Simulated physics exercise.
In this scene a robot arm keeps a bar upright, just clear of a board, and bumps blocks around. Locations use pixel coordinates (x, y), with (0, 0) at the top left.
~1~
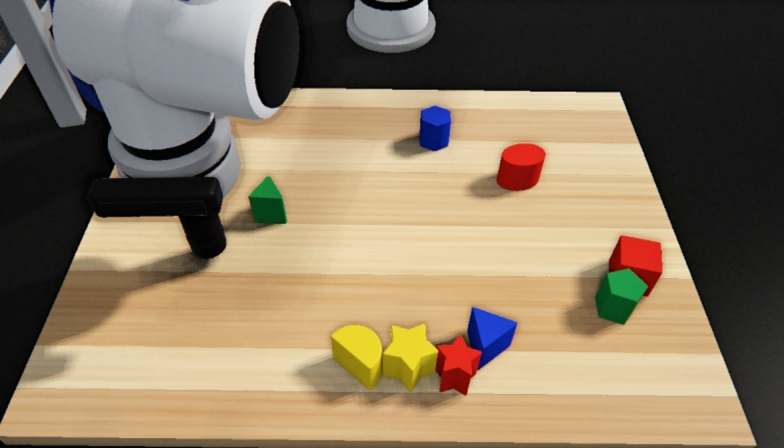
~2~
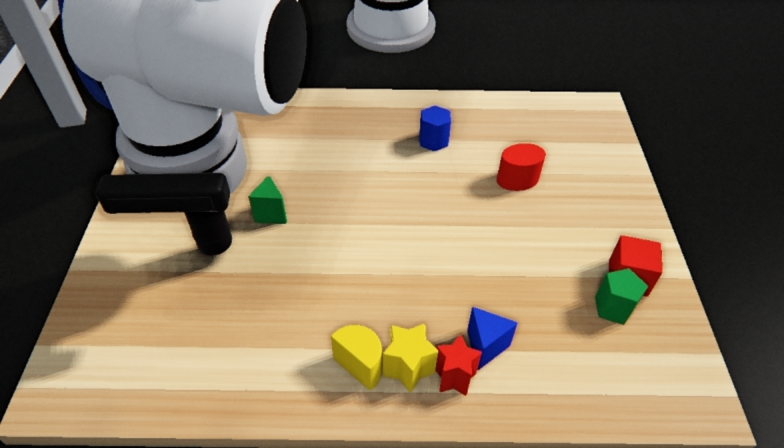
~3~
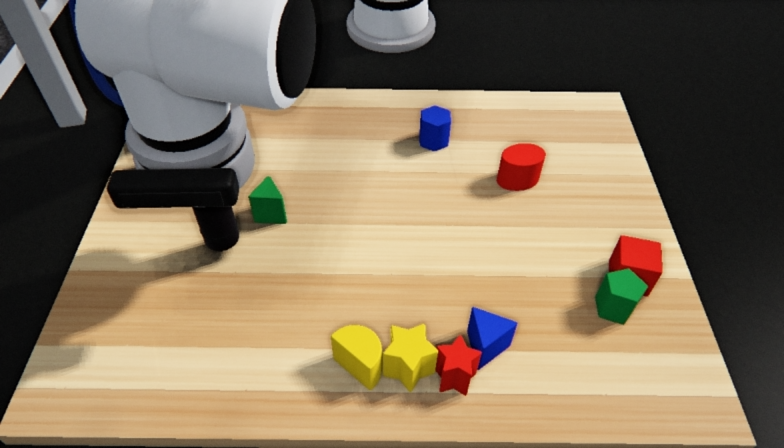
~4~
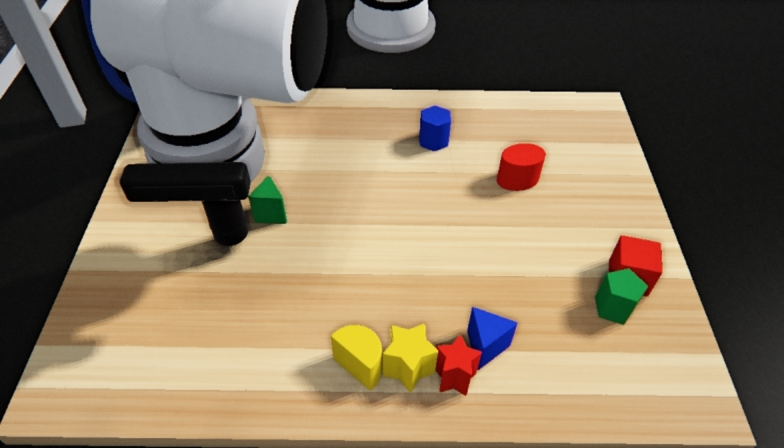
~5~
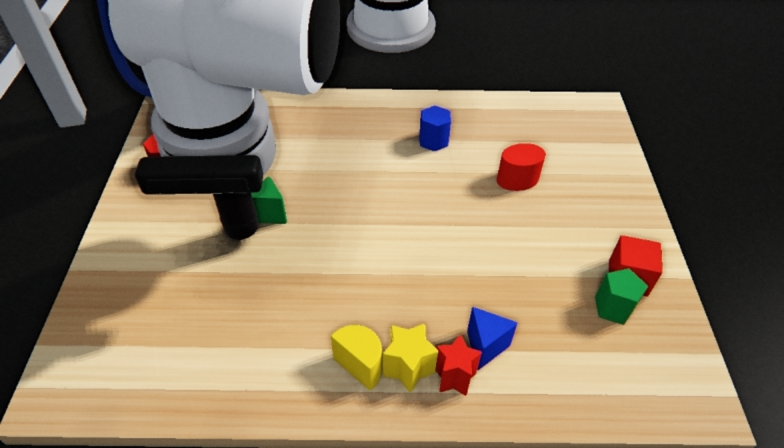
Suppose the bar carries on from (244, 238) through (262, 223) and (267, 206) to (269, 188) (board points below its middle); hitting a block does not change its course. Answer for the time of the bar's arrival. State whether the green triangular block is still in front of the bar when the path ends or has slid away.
As far as I can tell, the green triangular block has dropped away to the side or behind.
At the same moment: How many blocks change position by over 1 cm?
One block, no more.
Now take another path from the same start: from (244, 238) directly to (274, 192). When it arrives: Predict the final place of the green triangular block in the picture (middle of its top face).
At roughly (298, 165).
What follows on the original path. Halfway along, bar at (264, 204); green triangular block at (283, 174), turned 40° clockwise.
At the end, bar at (266, 178); green triangular block at (291, 161), turned 80° clockwise.
